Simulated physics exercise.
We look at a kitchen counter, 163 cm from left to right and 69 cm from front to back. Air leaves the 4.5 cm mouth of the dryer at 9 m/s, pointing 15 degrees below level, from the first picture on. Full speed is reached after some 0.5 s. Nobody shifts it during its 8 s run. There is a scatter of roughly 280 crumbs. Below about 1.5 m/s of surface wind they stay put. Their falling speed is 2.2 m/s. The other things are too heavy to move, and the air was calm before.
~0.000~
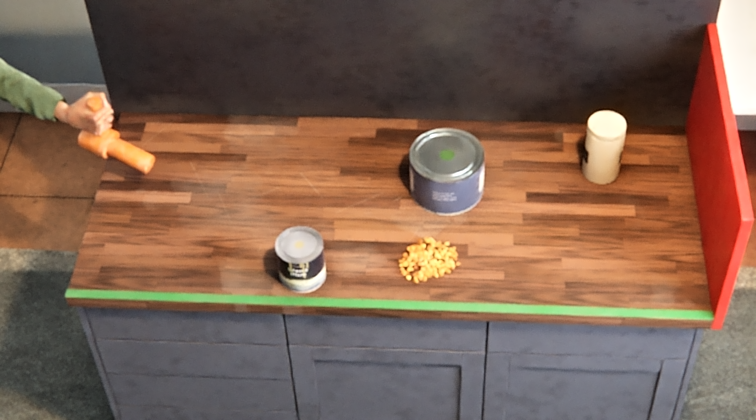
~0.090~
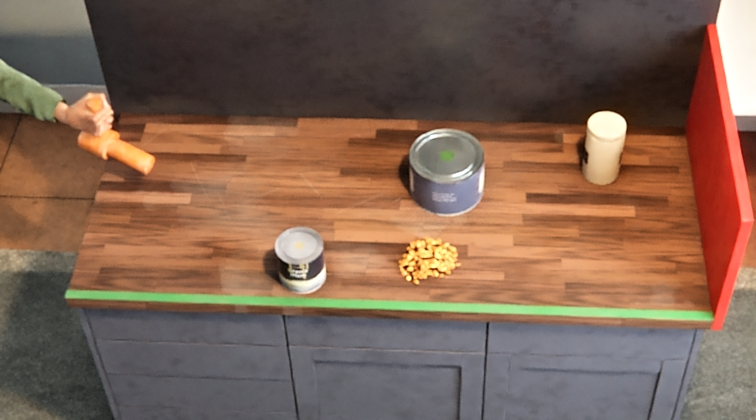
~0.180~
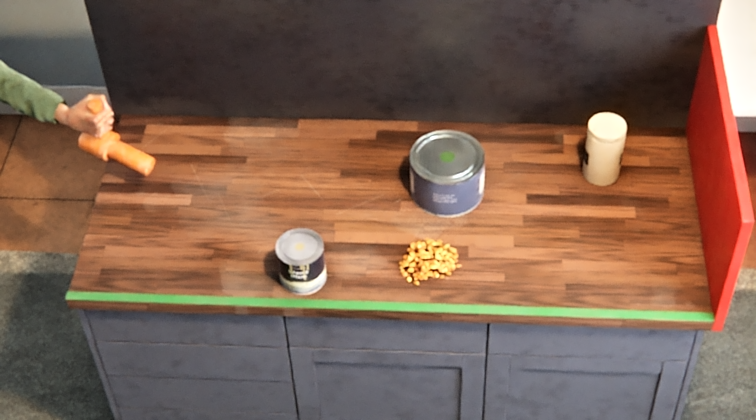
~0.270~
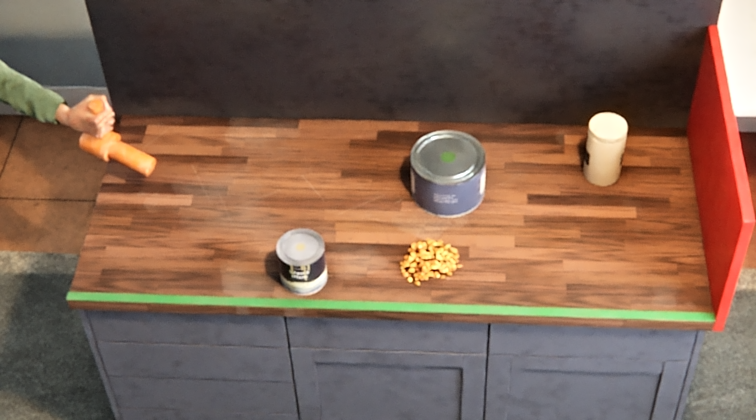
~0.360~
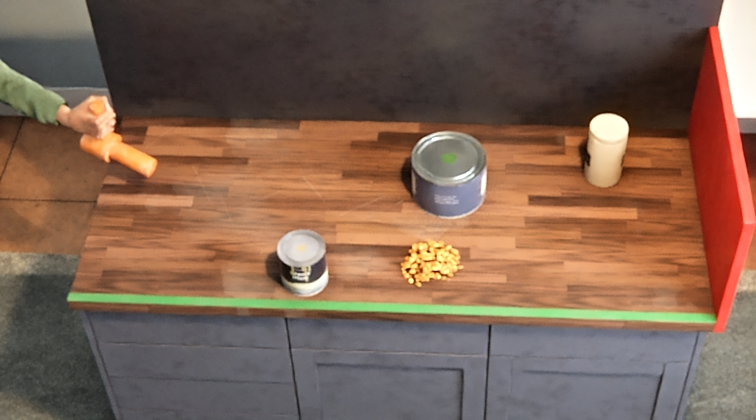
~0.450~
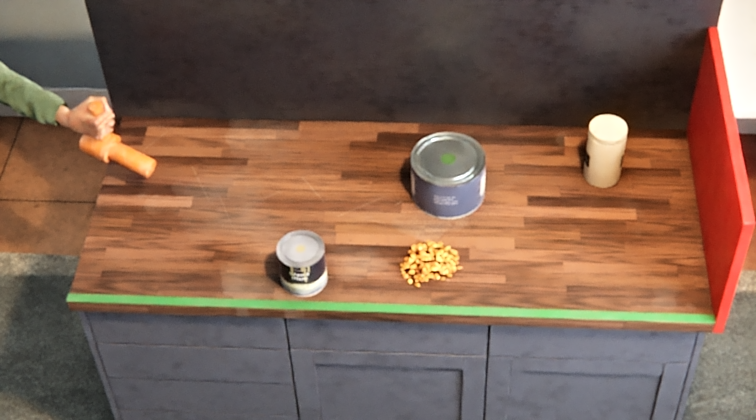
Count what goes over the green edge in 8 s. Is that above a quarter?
More than a quarter over the green edge: Yes.
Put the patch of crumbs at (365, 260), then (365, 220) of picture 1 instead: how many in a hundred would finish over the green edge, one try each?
In turn about 100 %, 30 %.
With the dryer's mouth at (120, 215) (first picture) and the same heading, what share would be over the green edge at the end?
In that case some 0 per cent.
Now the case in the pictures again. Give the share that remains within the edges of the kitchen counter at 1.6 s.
Some 15 per cent.
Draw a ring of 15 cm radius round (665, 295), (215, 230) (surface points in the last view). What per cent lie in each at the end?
In turn about 10 %, 0 %.
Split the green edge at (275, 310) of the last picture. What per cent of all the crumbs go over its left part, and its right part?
Some 0 % left, 90 % right.
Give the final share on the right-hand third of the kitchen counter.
Some 15 per cent.
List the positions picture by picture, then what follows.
The middle of the crumbs is near (429, 258), none has stirred yet and the mouth of the dryer is at (150, 165), in the first frame.
The middle of the crumbs is near (429, 256), none has stirred yet and the green edge is centred on (384, 309), in the second frame.
The middle of the crumbs is near (429, 257), none has stirred yet, the top of a large tin is at (447, 156) and the top of a tin is at (300, 246), in the third frame.
The middle of the crumbs is near (430, 258) and none has stirred yet, in the fourth frame.
The middle of the crumbs is near (431, 259) and none has stirred yet, in the fifth frame.
The middle of the crumbs is near (430, 259) and none has stirred yet, in the sixth frame.
After 1.6 s, 86 % are over the green edge; 85 % have settled or left.
After 2.6 s, 87 % are over the green edge; 87 % have settled or left.
After 4.4 s, 87 % are over the green edge; 87 % have settled or left.
After 8.0 s, at the end, 87 % are over the green edge.
